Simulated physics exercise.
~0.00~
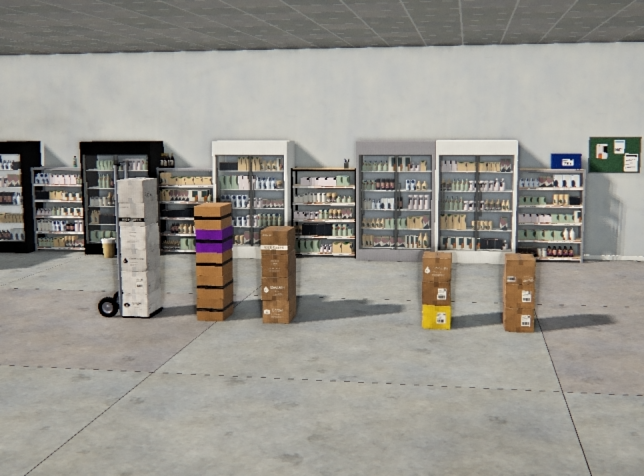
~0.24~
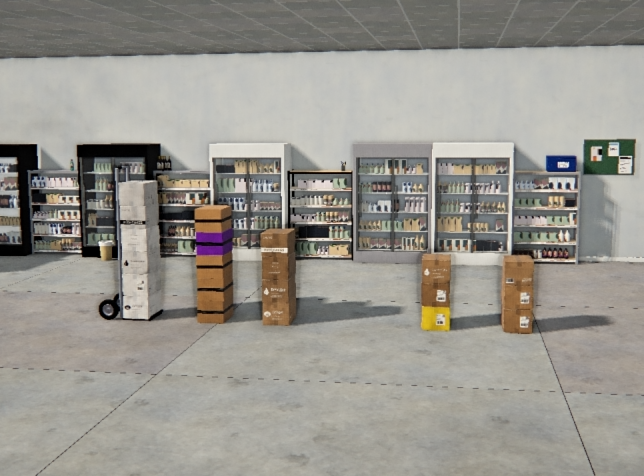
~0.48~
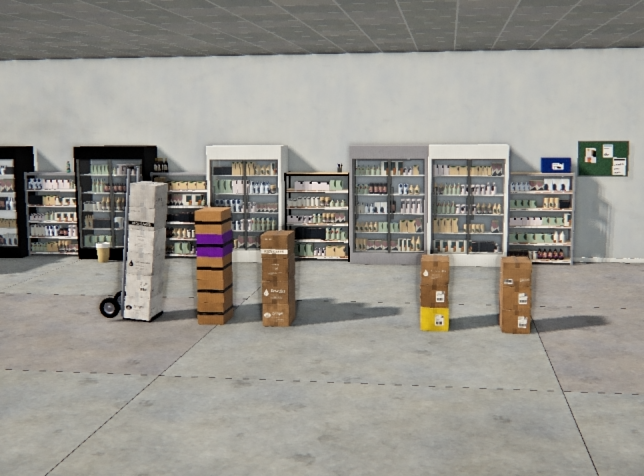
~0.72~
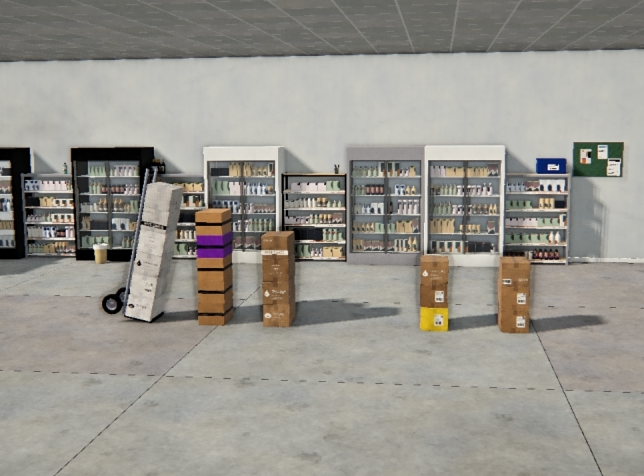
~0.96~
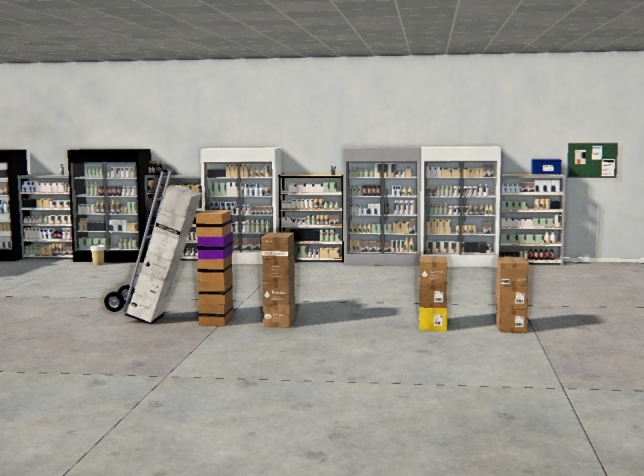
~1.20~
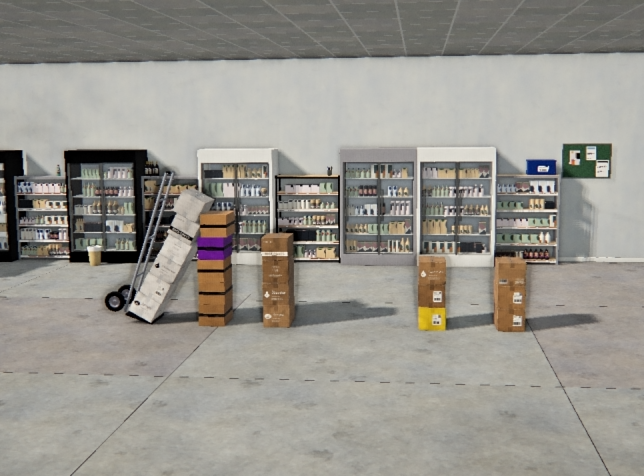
In a room lined with stocked display cabinets, a hand truck carrying a pale stack of boxes tilts to the right beside four brown stacks, and the pale stack leans further as its upper boxes shift toward the purple-banded stack.
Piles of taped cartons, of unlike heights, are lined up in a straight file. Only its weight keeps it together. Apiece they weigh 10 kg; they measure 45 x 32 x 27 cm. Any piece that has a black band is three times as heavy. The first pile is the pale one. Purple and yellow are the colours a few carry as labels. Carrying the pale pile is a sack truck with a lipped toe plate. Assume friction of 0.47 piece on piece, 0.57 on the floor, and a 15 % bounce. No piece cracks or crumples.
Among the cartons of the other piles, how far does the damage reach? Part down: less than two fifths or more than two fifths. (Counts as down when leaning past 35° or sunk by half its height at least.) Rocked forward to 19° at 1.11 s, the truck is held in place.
A smaller share than two fifths.
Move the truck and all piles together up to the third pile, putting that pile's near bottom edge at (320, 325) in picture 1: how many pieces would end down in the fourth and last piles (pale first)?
Then fourth 0, last 0.
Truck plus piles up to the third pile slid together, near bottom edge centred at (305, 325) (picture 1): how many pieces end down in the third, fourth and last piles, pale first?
You'd get third 0, fourth 0 and last 0.
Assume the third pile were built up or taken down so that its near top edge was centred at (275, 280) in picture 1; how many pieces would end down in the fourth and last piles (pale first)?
You'd get fourth 0 and last 0.
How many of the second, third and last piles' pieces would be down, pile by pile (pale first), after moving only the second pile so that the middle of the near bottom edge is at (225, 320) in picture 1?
Per pile - second: 5, third: 4, last: 0.
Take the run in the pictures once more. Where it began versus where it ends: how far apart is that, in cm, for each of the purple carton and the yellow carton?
Roughly purple 0, yellow 0.
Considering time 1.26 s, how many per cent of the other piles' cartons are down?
0 percent by then.
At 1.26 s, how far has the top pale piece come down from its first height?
Roughly 10 cm lower.
By 1.26 s, 0 of the pale pile down; none of the 15 other cartons down, 1 disturbed.
When it is over (2.2 s), 0 of the pale pile down; none of the 15 other cartons down, 1 disturbed; purple carton unmoved; yellow carton unmoved. That is 0 per cent. In pixels of the last frame, middles, purple carton near (215, 246), yellow carton near (432, 315).
